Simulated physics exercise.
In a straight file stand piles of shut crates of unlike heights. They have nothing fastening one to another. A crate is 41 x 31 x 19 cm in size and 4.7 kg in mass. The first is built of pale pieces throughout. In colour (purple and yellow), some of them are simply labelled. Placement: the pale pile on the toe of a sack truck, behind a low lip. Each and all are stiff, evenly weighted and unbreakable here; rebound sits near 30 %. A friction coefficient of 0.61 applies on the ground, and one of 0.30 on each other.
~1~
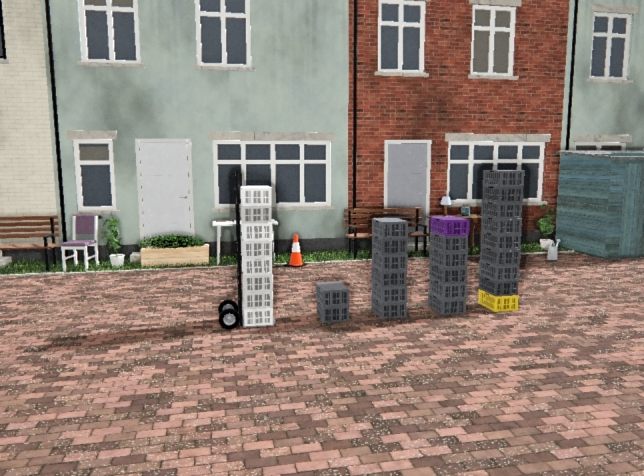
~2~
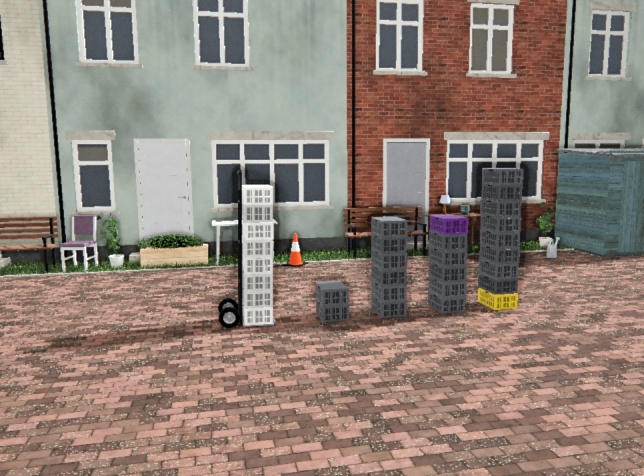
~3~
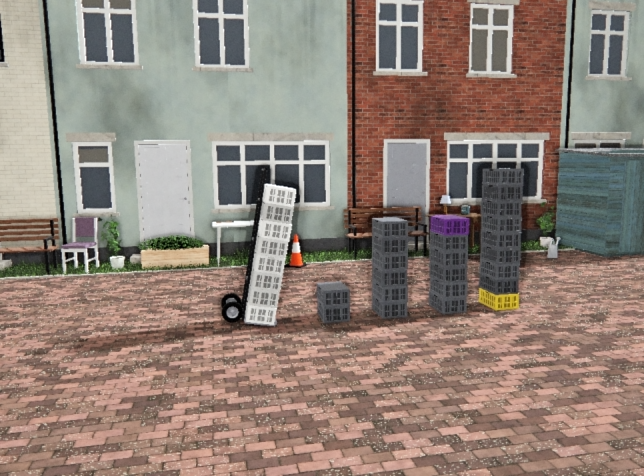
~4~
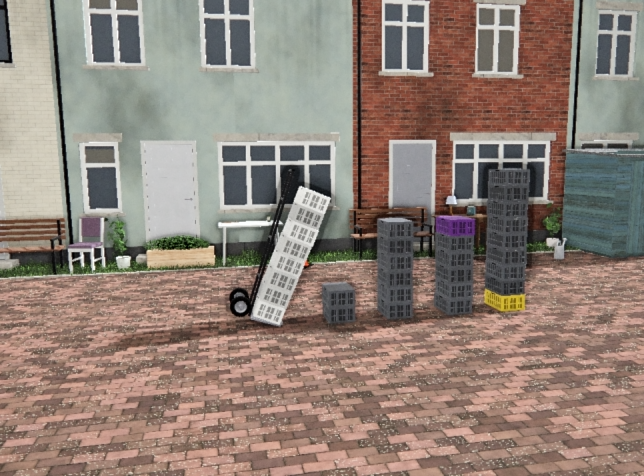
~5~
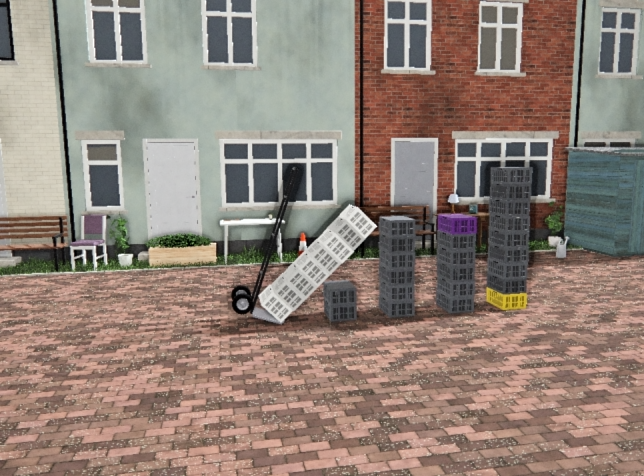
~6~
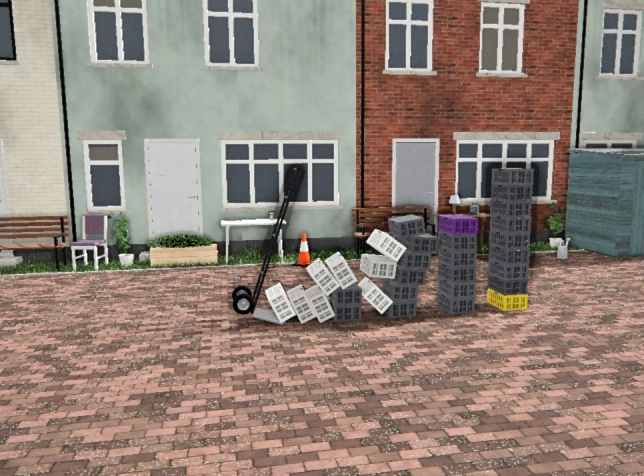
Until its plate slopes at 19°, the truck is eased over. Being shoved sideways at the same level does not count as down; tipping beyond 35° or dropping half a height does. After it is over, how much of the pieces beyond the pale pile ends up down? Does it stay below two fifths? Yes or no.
Yes, it stays below two fifths.
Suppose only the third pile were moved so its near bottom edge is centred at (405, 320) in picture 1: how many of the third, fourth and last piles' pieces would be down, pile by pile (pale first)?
Third 2; fourth 0; last 0.
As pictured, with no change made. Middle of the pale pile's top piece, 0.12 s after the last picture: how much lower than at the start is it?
About 80 cm.
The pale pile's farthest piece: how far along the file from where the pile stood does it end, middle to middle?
140 cm.
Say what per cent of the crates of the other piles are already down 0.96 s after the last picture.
20 percent by then.
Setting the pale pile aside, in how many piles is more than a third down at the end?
That would be 1 of them.
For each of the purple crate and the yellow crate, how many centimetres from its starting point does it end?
Purple ends up 40 cm away; yellow ends up 0 cm away.
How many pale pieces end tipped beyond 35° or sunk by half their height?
That makes 7 in all.
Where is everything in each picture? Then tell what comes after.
In the first frame (places mark the middle of the side facing us), truck frame (238, 204) 0° forward; purple crate (457, 228); yellow crate (507, 304); the rest undisturbed.
In the second frame, truck frame (241, 203) 2° forward; purple crate (456, 226).
In the third frame, truck frame (261, 200) 10° forward, top of the pale pile leaning 11°; purple crate (457, 227); the rest undisturbed.
In the fourth frame, truck frame (284, 200) 18° forward, top of the pale pile leaning 23°; purple crate (463, 228); the rest undisturbed.
In the fifth frame, truck frame (288, 198) 19° forward, top of the pale pile leaning 46°; purple crate (465, 226); the rest undisturbed.
In the sixth frame, truck frame (289, 199) 19° forward, top of the pale pile leaning 37°; purple crate (466, 227); yellow crate (516, 303); steepest lean 9°, the crate at (412, 228); 8 disturbed, none down.
Then, 0.12 s after the last picture, 8 of the pale pile down; 1 of the 23 other crates down.
Then, 0.40 s after the last picture, 8 of the pale pile down; 1 of the 23 other crates down; purple crate shifted 8 cm.
Then, 0.96 s after the last picture, 7 of the pale pile down; 5 of the 23 other crates down; purple crate leaning 15°.
At rest, 7 of the pale pile down; 5 of the 23 other crates down; purple crate leaning 18°; yellow crate unmoved. That is 22 per cent. As the last picture would show them, middles, purple crate near (490, 227), yellow crate near (507, 298).
